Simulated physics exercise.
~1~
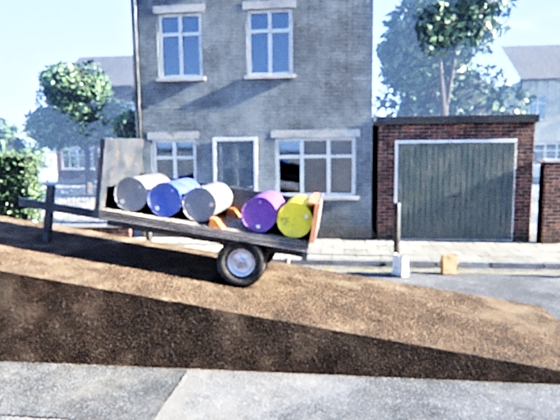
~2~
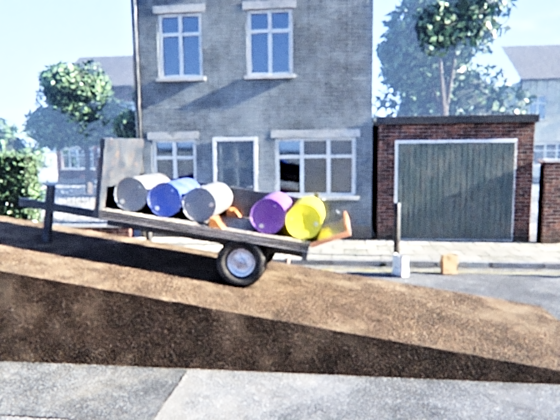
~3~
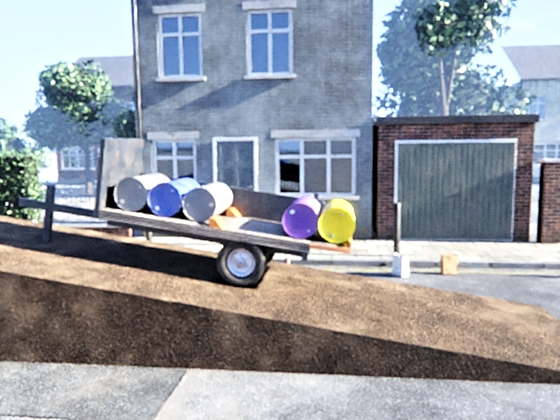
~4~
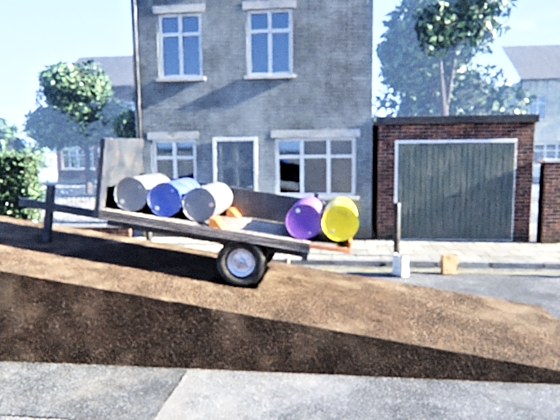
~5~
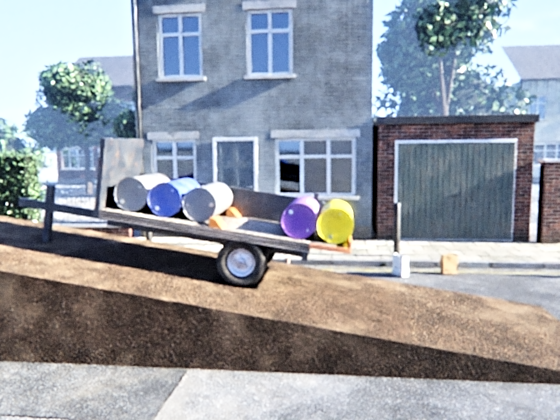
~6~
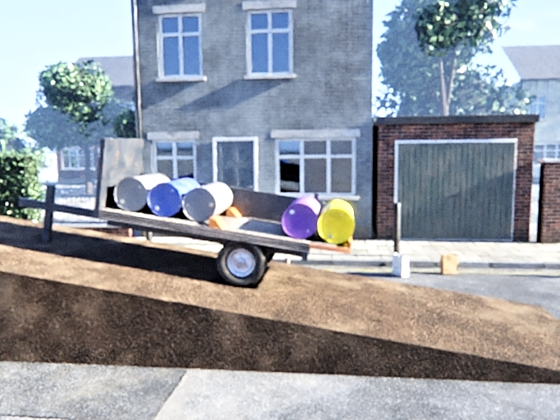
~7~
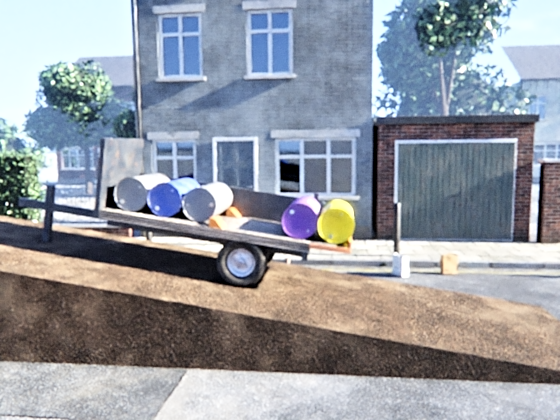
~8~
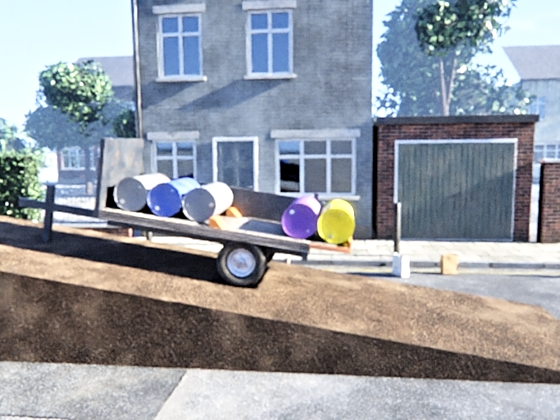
Five drums lie on a flatbed trailer parked on sloping ground in front of a grey house, its tail end pointing down to the right. The tailgate swings down, and the yellow and purple drums at that end start rolling right, while the blue drum and its two pale neighbours stay put behind an orange chock. The yellow drum rolls onto the lowered gate, with the purple one close behind. Near the gate's outer edge they stop, then ease back slightly to the left. Both settle side by side, and all five drums remain on the trailer.
